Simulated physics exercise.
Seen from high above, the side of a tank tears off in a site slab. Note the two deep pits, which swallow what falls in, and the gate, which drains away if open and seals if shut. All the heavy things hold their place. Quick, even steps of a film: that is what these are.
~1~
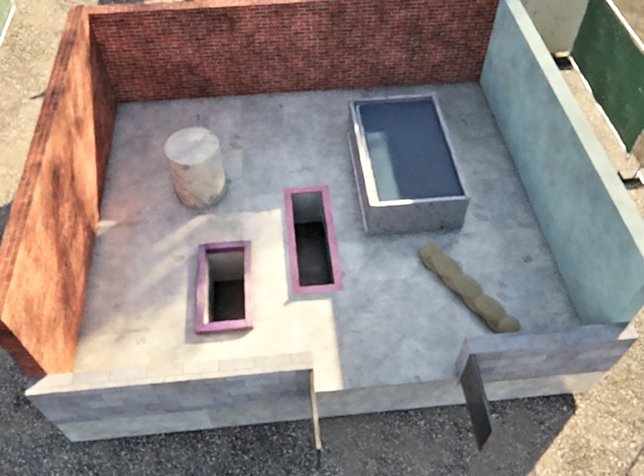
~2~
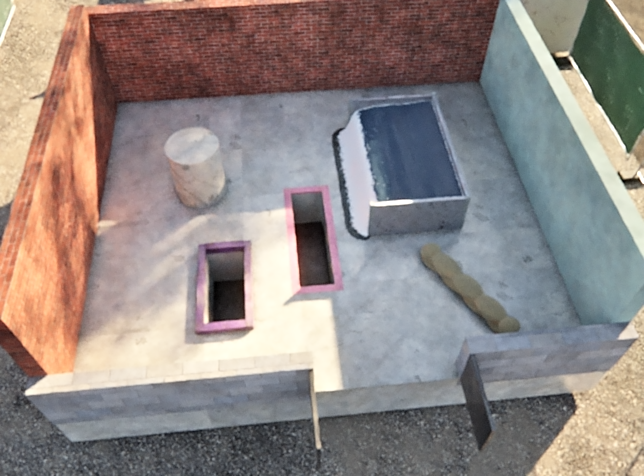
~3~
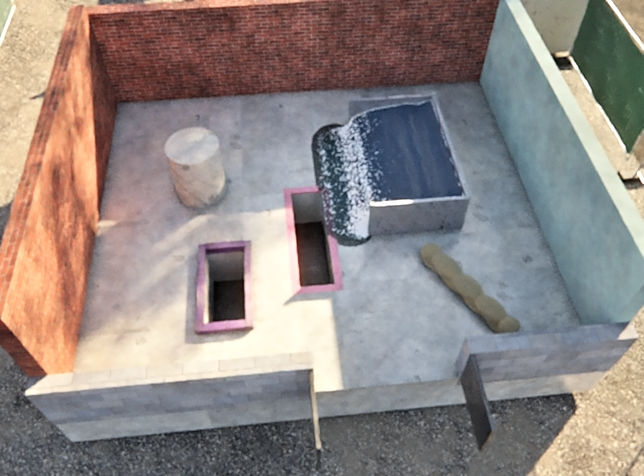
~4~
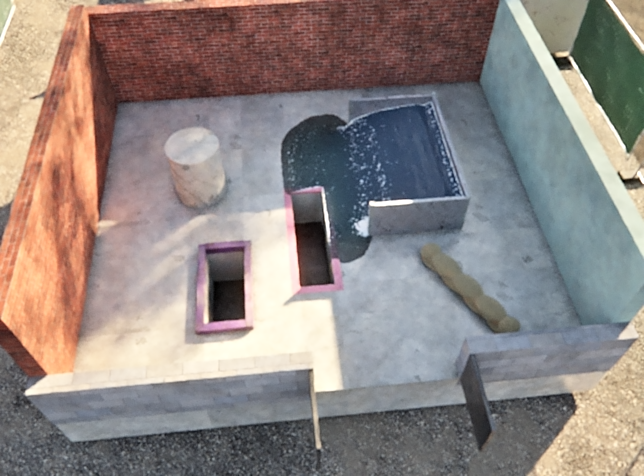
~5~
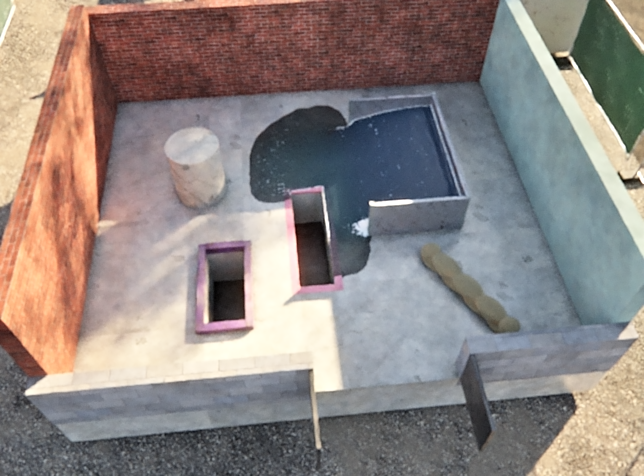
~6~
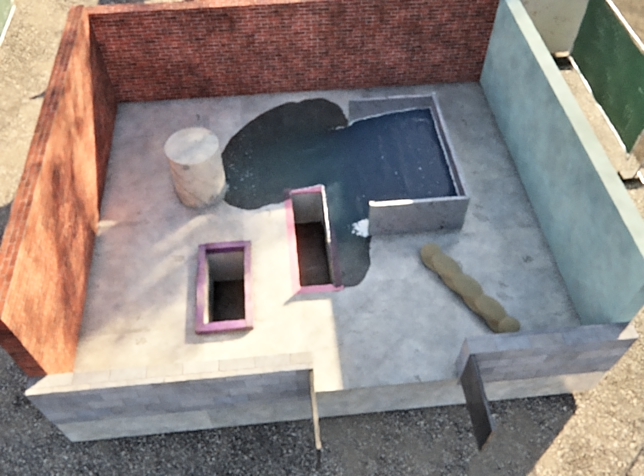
In a walled concrete yard, the left side of a raised tank gave way and dark water poured out, spreading across the slab around the nearer pink-rimmed pit and reaching the pale round block.
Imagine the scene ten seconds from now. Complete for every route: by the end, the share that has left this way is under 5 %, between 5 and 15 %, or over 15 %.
By the end, the share via the gate is under 5 %; the share via the purple pit is under 5 %; the share via the pink pit is over 15 %.
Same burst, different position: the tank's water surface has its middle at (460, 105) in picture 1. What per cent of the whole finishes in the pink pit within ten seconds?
Within ten seconds the pink pit takes 25 percent of the total.
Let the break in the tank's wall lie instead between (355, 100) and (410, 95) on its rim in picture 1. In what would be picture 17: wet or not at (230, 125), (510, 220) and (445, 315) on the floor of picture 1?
Soaked, then unsoaked, then unsoaked.
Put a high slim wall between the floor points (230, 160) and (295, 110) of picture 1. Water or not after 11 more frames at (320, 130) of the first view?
Point status: Inundated.
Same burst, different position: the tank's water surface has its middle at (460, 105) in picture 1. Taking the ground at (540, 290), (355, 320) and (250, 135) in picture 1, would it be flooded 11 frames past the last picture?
Looking at all three, I'd call them bone dry, bone dry, swamped.
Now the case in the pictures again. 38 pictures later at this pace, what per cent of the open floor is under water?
Near 55 in a hundred.
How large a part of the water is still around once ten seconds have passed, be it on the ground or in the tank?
Estimate: 50 per cent.
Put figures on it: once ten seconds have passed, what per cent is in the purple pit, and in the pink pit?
The first comes to roughly 0 percent, the second to roughly 48 percent.
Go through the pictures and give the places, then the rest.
In the first picture, the tank at (405, 149) is whole and still.
In the second picture, water pours out at (361, 171) and has run to (359, 234).
In the third picture, the front is at (334, 127), out from the gap at (361, 172).
In the fourth picture, the front is at (317, 119), out from the gap at (361, 172).
In the fifth picture, water pours out at (361, 173) and has run to (273, 126).
In the sixth picture, the front is at (229, 149), out from the gap at (361, 173).
A moment on, water covers 30 % of the floor; the gate 0 %, the purple pit 0 %, the pink pit 20 %.
Next, water covers 35 % of the floor; the gate 0 %, the purple pit 0 %, the pink pit 30 %.
Then, water covers 40 % of the floor; the gate 0 %, the purple pit 1 %, the pink pit 36 %.
Later, water covers 55 % of the floor; the gate 0 %, the purple pit 1 %, the pink pit 42 %.
In the end, water covers 80 % of the floor; the gate 1 %, the purple pit 1 %, the pink pit 49 %.
